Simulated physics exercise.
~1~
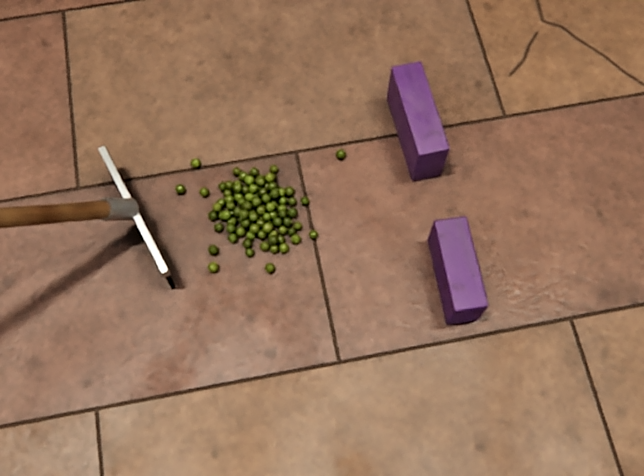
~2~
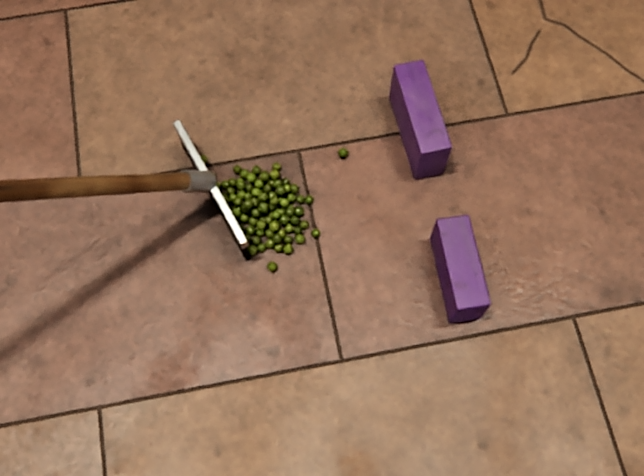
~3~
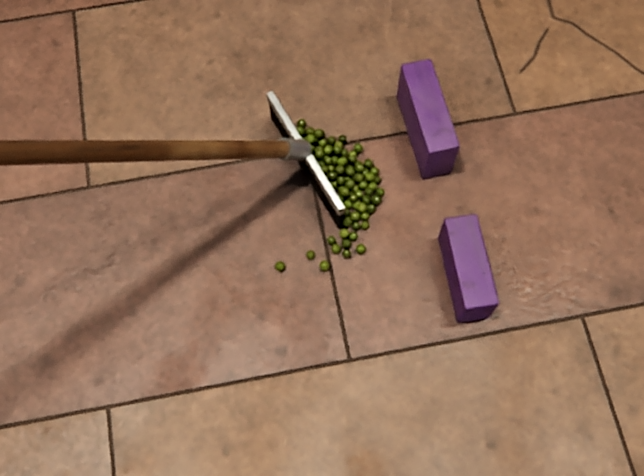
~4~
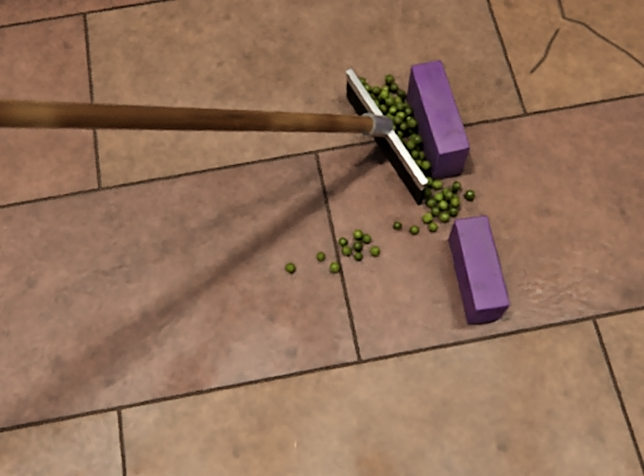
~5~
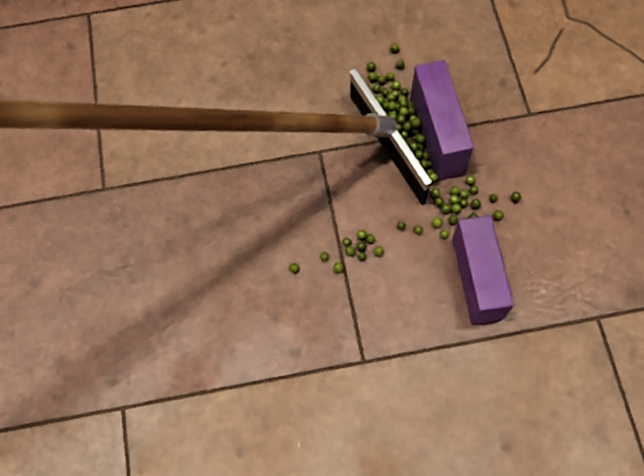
A squeegee pushes green olives right against a purple block, some spilling around its ends.
